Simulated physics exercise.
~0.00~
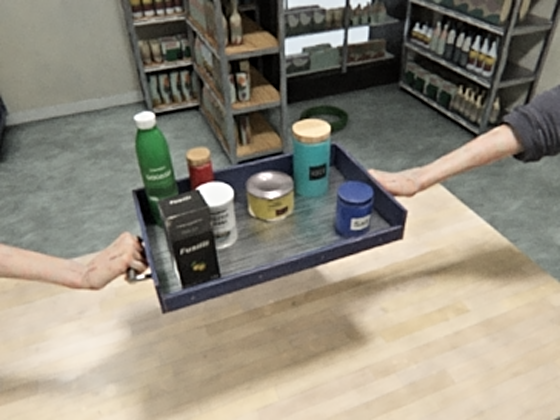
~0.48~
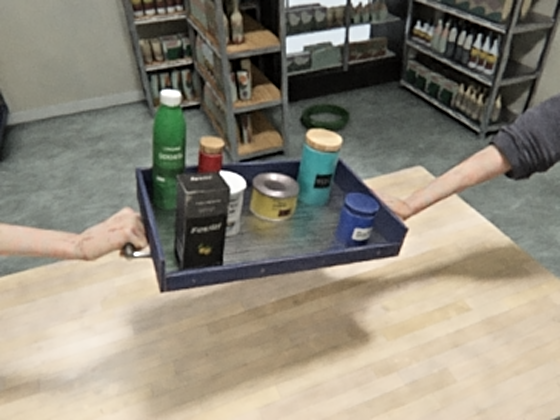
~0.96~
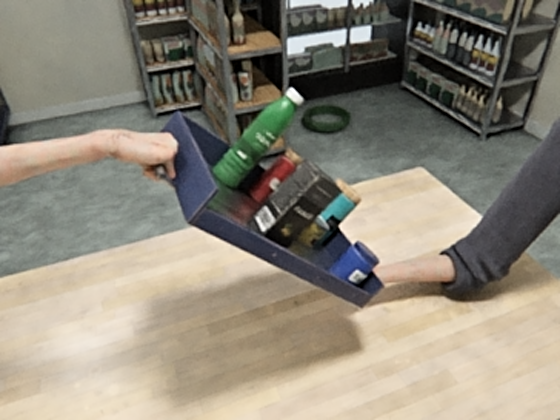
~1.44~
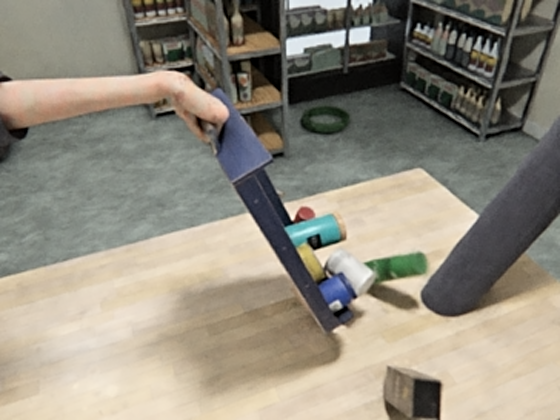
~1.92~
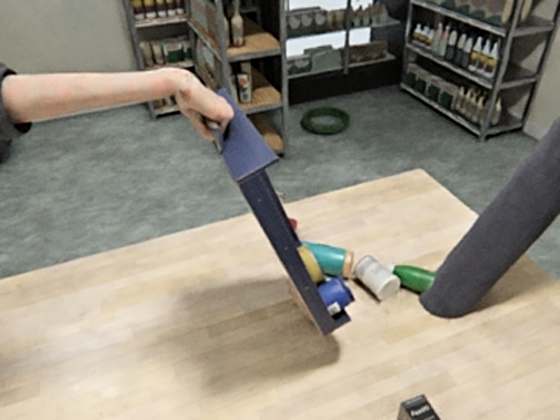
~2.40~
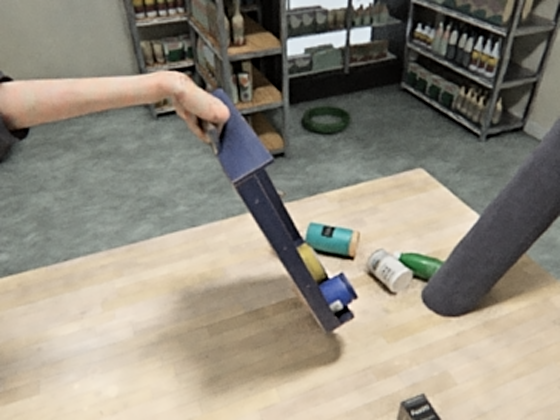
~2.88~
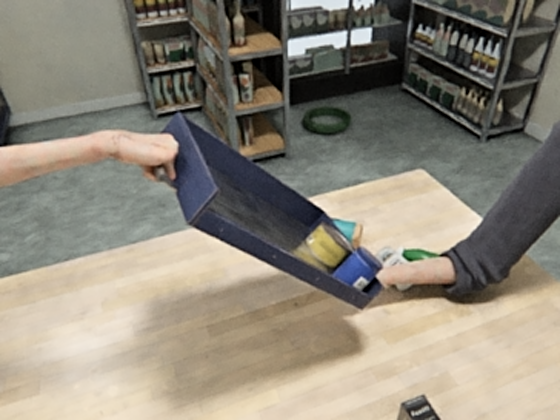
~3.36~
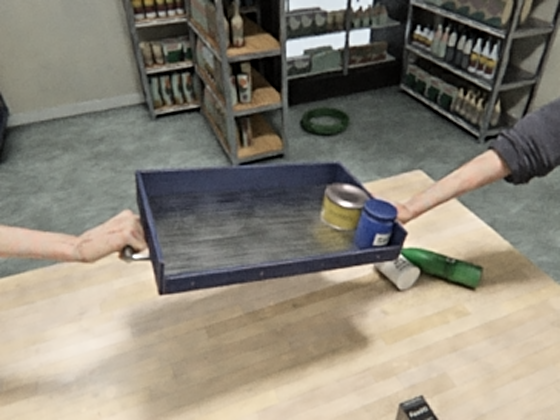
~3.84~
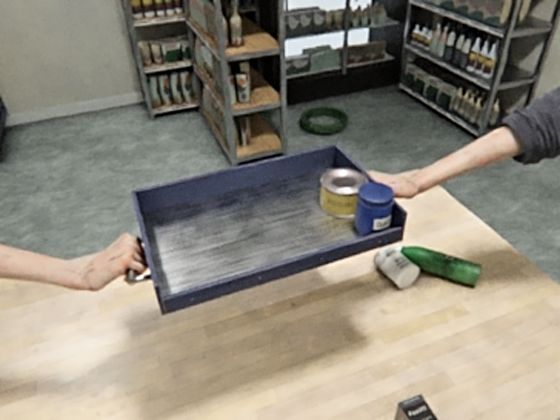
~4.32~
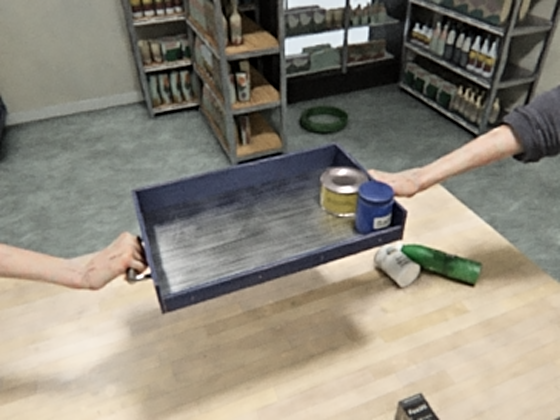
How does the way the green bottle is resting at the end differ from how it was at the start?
At the start the green bottle stood upright in the tray, but at the end it was lying on its side on the table.
